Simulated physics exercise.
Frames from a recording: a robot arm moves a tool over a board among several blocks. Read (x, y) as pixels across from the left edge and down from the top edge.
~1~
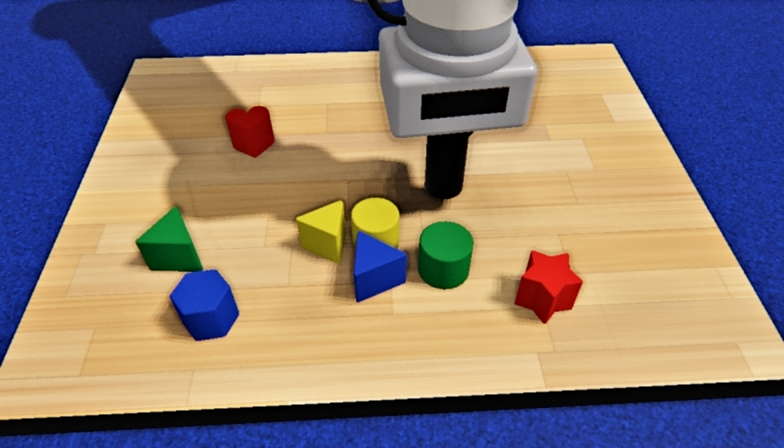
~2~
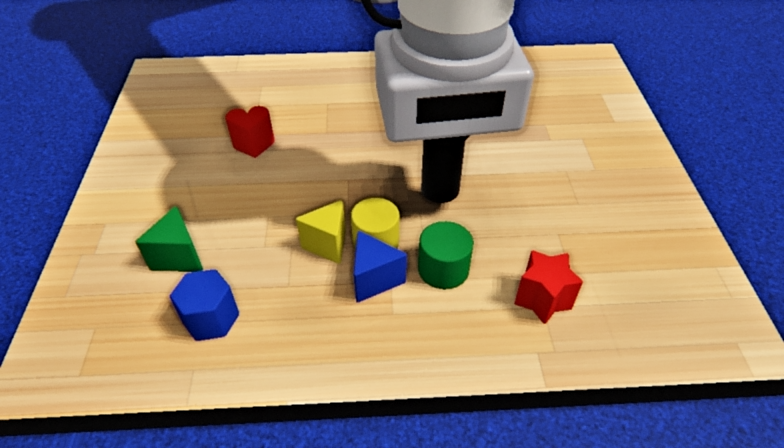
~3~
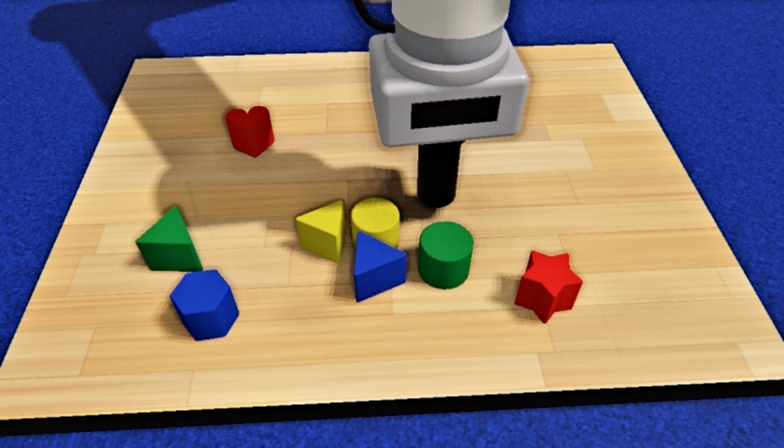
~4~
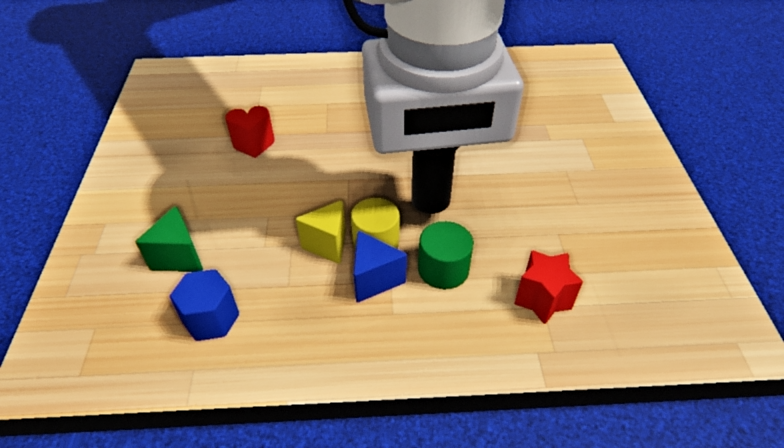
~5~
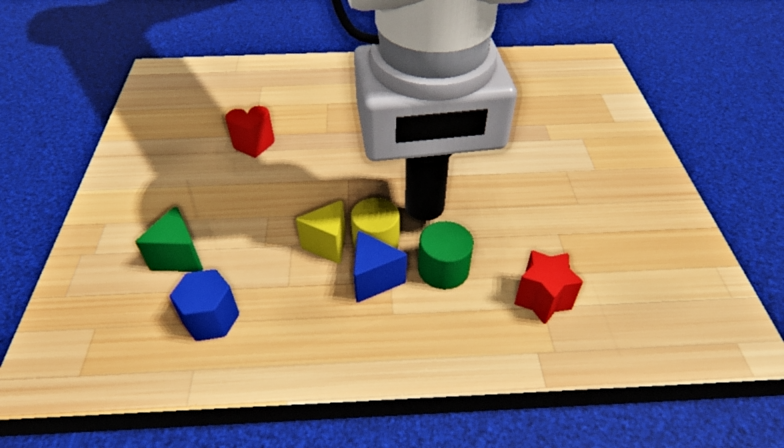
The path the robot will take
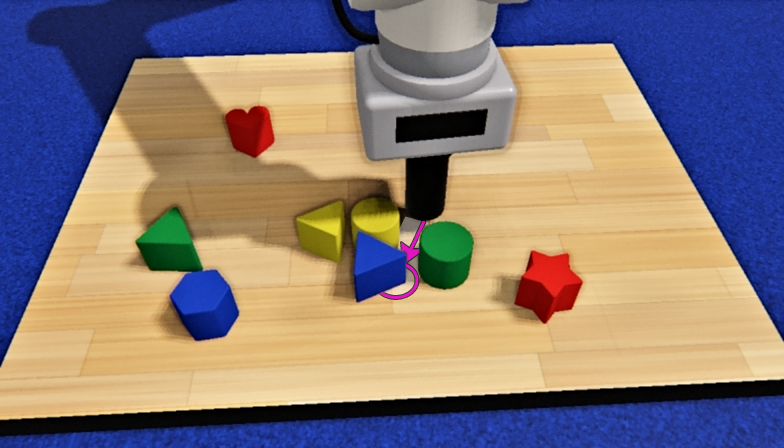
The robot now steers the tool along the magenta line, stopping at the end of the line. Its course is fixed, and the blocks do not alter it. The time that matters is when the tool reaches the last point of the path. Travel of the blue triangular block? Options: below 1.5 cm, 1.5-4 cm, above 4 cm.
It goes a little way, 1.5 to 4 cm.
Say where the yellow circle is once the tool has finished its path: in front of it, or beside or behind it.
The tool no longer has it in front.
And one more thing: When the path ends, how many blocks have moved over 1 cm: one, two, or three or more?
Going by the path, three or more blocks will move.
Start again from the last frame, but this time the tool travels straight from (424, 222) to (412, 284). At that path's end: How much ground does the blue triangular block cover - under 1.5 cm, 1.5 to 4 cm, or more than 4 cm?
The displacement of the blue triangular block is below 1.5 cm.
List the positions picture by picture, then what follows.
In the first frame, tool's lower end (443, 186); yellow triangular block (325, 217); blue triangular block (373, 252); yellow circle (375, 214); green circle (447, 240).
In the second frame, tool (440, 190); blocks still.
In the third frame, tool (436, 195); blocks still.
In the fourth frame, tool (431, 200); blocks still.
In the fifth frame, tool (425, 207); yellow triangular block (325, 217); blue triangular block (373, 252); yellow circle (375, 214); green circle (447, 240).
Drawn move, in a line from (424, 222) to (396, 280).
The first path, step by step. Halfway along, tool (411, 235); blue triangular block (368, 253), turned 20° anticlockwise; yellow circle (365, 219); green circle (448, 247).
At the end, tool (396, 265); yellow triangular block (321, 216); blue triangular block (355, 265); yellow circle (360, 224); green circle (449, 254).
